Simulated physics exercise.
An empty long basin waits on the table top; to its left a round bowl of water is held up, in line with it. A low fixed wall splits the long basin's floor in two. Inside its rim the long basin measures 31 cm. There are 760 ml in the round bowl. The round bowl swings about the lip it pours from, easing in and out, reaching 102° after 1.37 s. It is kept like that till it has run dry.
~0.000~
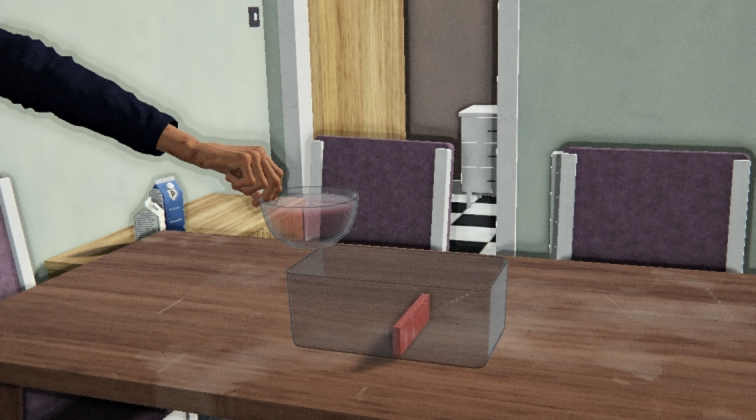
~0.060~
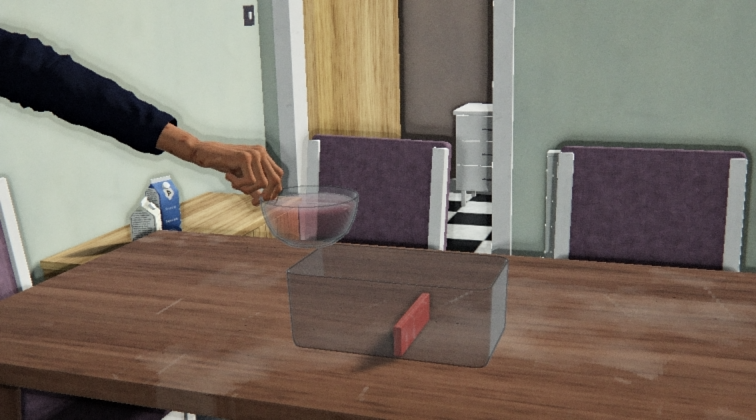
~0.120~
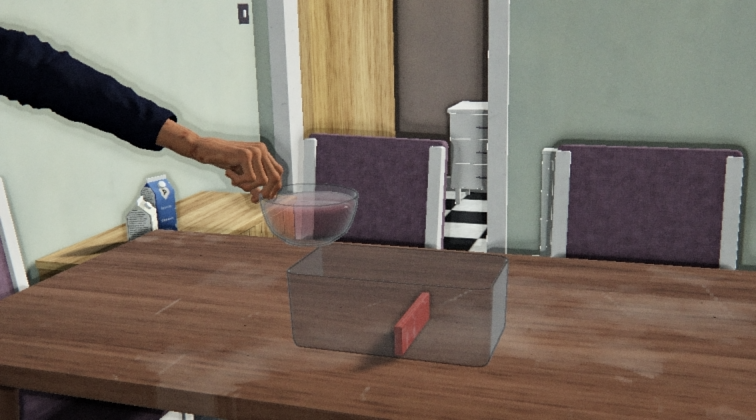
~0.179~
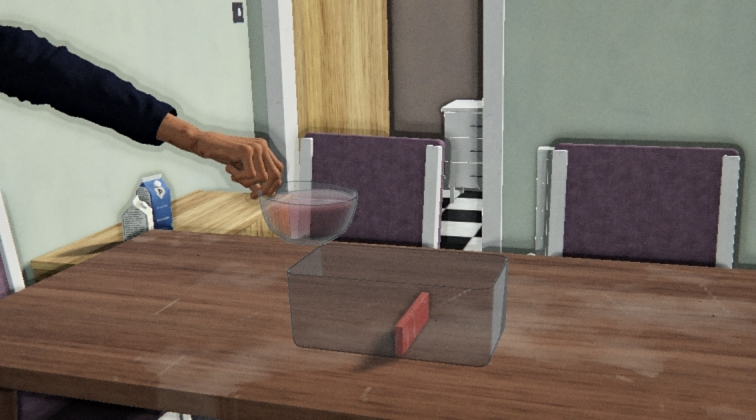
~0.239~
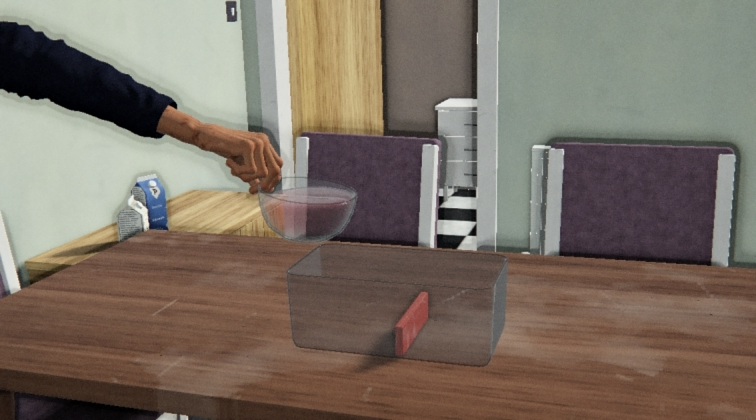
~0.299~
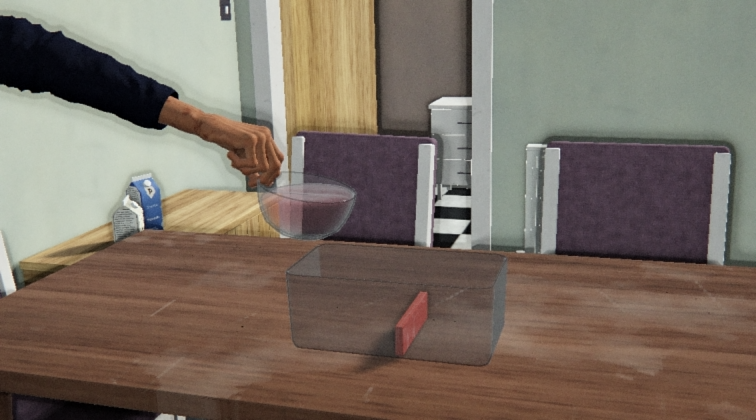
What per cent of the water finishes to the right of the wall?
The far part has some 68 per cent.
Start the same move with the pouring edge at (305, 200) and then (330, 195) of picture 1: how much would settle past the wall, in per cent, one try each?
First 5, then 5 per cent.
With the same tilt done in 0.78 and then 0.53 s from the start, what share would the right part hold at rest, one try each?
First 75, then 60 per cent.
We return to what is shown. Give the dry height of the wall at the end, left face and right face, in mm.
Some 36 mm on the left and 18 mm on the right.
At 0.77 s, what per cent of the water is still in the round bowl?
Some 50 per cent.
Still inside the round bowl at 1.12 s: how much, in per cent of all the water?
Near 4 in a hundred.
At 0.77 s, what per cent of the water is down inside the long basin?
Near 20 in a hundred.
After 0.77 s the tilt is 61° and 49 per cent is still to pour, 15 is left of the wall and 4 right of it.
After 1.12 s the tilt is 94° and 4 per cent is still to pour, 23 is left of the wall and 62 right of it.
After 1.48 s the tilt is 102° and 0 per cent is still to pour, 32 is left of the wall and 68 right of it.
After 1.87 s the tilt is 102° and 0 per cent is still to pour, 32 is left of the wall and 68 right of it.
In the end 32 per cent lies left of the wall, 68 right of it and 0 outside.
